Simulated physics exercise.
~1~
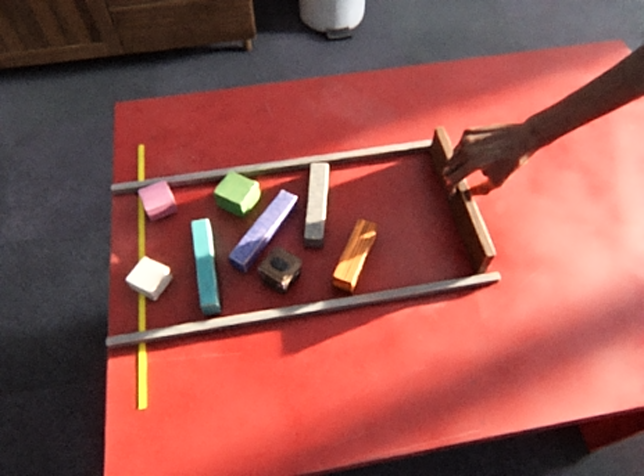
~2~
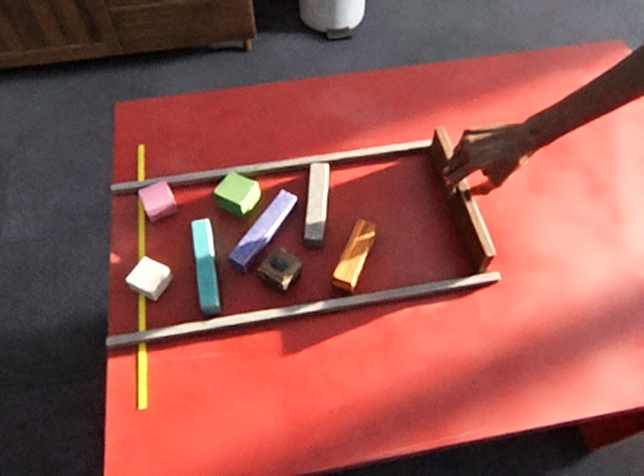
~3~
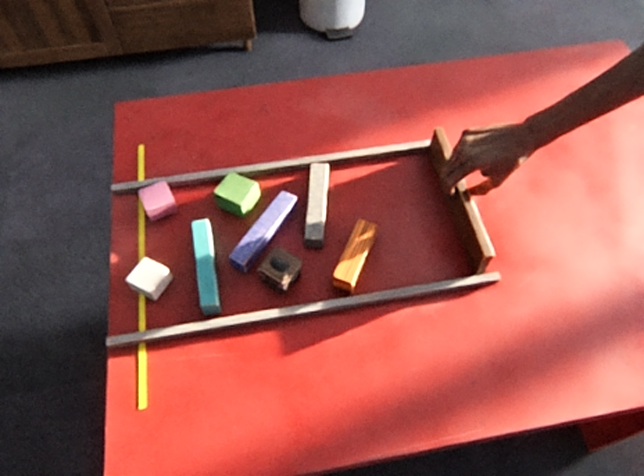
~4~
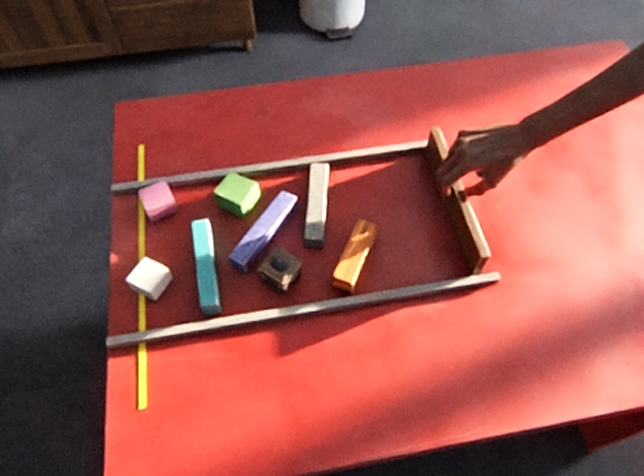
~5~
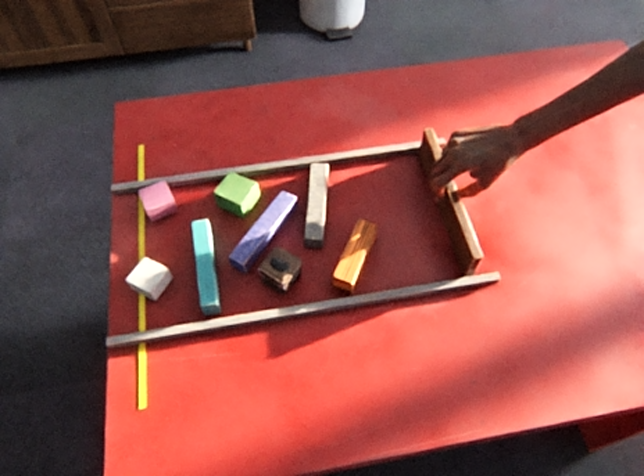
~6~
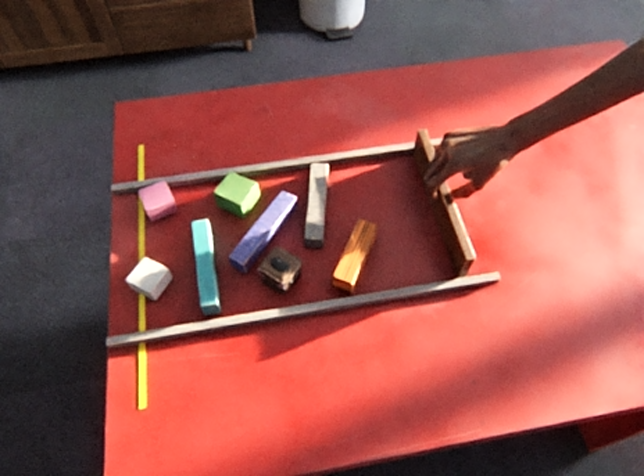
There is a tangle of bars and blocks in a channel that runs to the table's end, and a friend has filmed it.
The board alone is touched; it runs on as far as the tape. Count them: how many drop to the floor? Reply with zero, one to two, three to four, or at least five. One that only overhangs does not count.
It comes to at least five.
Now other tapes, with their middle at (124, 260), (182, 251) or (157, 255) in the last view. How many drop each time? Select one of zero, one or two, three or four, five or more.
Count per stopping tape, as listed: Five or over, either one or two, three to four.
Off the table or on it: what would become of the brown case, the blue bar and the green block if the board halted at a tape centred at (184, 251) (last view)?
The brown case is kept; the blue bar does not fall; the green block is kept.
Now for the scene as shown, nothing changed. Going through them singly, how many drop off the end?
Exactly 6.
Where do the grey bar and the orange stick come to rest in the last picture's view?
You'll find the grey bar at roughly (118, 231) and the orange stick at roughly (128, 294).
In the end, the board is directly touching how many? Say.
2 are in contact with it.
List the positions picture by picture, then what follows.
White block (150, 279); pink block (158, 201); turquoise bar (206, 266); board (459, 198); tape (142, 257), in the first picture.
Pink block (158, 201); brown case (281, 271), in the second picture.
Turquoise bar (206, 266); orange stick (355, 255), in the third picture.
White block (150, 279); green block (237, 195), in the fourth picture.
Pink block (158, 201); board (448, 199), in the fifth picture.
White block (150, 279); pink block (158, 201); turquoise bar (206, 266); board (441, 201); tape (142, 257), in the sixth picture.
Early on, none off yet; white block at rest near (150, 279); pink block at rest near (158, 201); turquoise bar at rest near (206, 266).
Finally, the number that fall off is five or more; lost, brown case, blue bar, green block, turquoise bar, pink block and white block.
